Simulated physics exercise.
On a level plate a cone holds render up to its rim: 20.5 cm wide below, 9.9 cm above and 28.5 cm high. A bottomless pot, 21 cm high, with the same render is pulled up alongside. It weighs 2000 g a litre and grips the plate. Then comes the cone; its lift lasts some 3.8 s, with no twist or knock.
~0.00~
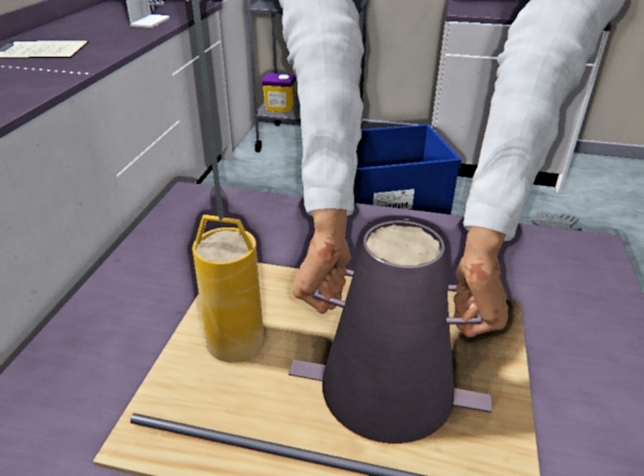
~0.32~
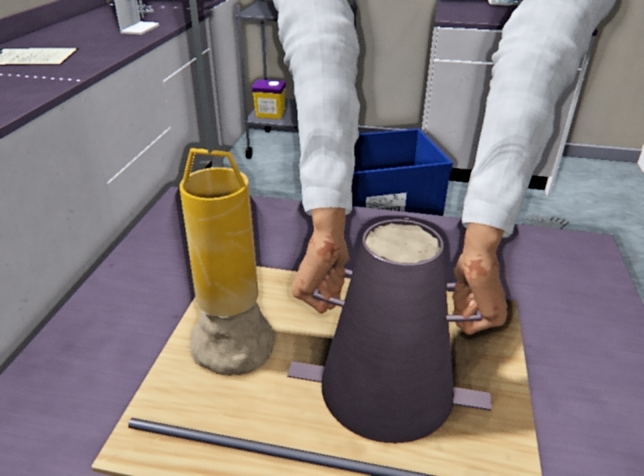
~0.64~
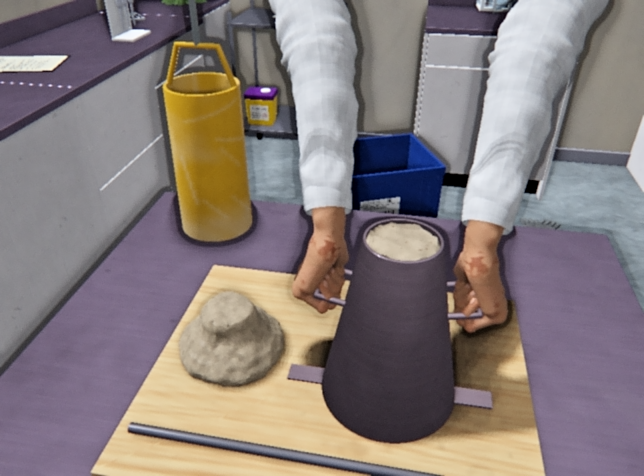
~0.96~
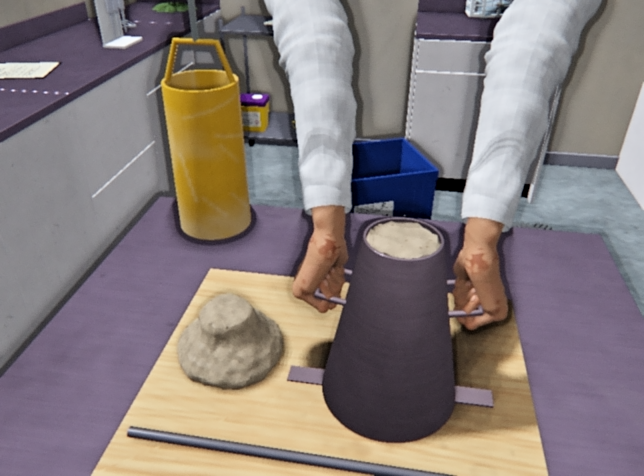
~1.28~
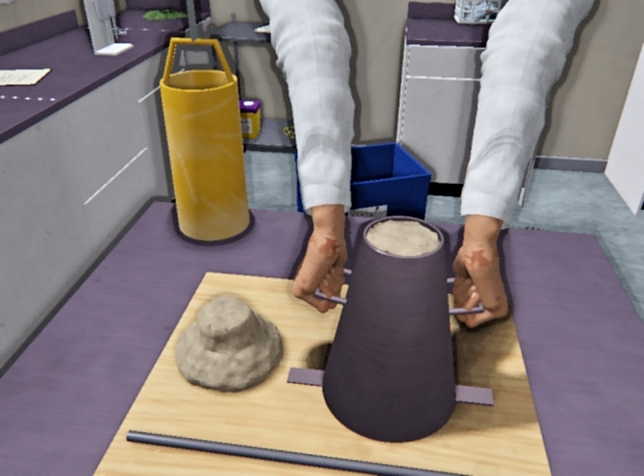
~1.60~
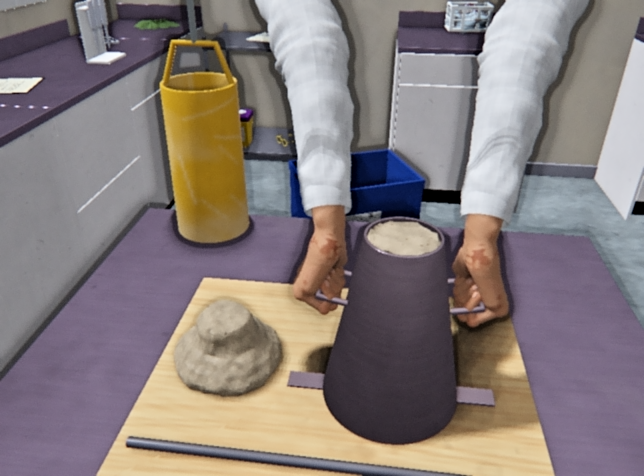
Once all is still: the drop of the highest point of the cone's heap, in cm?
Close to 13 centimetres.
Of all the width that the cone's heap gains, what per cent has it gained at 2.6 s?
Some 90 per cent.
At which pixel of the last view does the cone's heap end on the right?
Around (489, 410).
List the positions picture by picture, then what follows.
The first frame shows middle of the pot's mouth at (225, 246), still down; middle of the cone's top at (404, 244), not yet moved.
The second frame shows middle of the pot's mouth at (214, 185), raised 11 cm; middle of the cone's top at (403, 242), not yet moved.
The third frame shows middle of the pot's mouth at (202, 86), raised 26 cm; the heap from the pot 9.3 cm high and 18 cm wide, top at (228, 309); middle of the cone's top at (403, 241), not yet moved.
The fourth frame shows middle of the pot's mouth at (200, 82), raised 26 cm; the heap from the pot 9.3 cm high and 18 cm wide, top at (227, 311); middle of the cone's top at (403, 239), not yet moved.
The fifth frame shows middle of the pot's mouth at (199, 82), raised 26 cm; the heap from the pot 9.3 cm high and 18 cm wide, top at (225, 313); middle of the cone's top at (403, 237), not yet moved.
The sixth frame shows middle of the pot's mouth at (199, 84), raised 26 cm; the heap from the pot 9.3 cm high and 18 cm wide, top at (224, 317); middle of the cone's top at (404, 237), not yet moved.
By 2.6 s, the cone is up 7.2 cm; the render has come down 11 cm to 17 cm and is 30 cm wide.
By 3.5 s, the cone is up 18 cm; the render has come down 13 cm to 15 cm and is 31 cm wide.
By 4.5 s, the cone is up 30 cm; the render has come down 13 cm to 15 cm and is 31 cm wide.
By 5.6 s, the cone is clear; the render has come down 13 cm to 15 cm and is 31 cm wide.
By 6.1 s, at rest, the cone is clear; the render has come down 13 cm to 15 cm and is 31 cm wide.
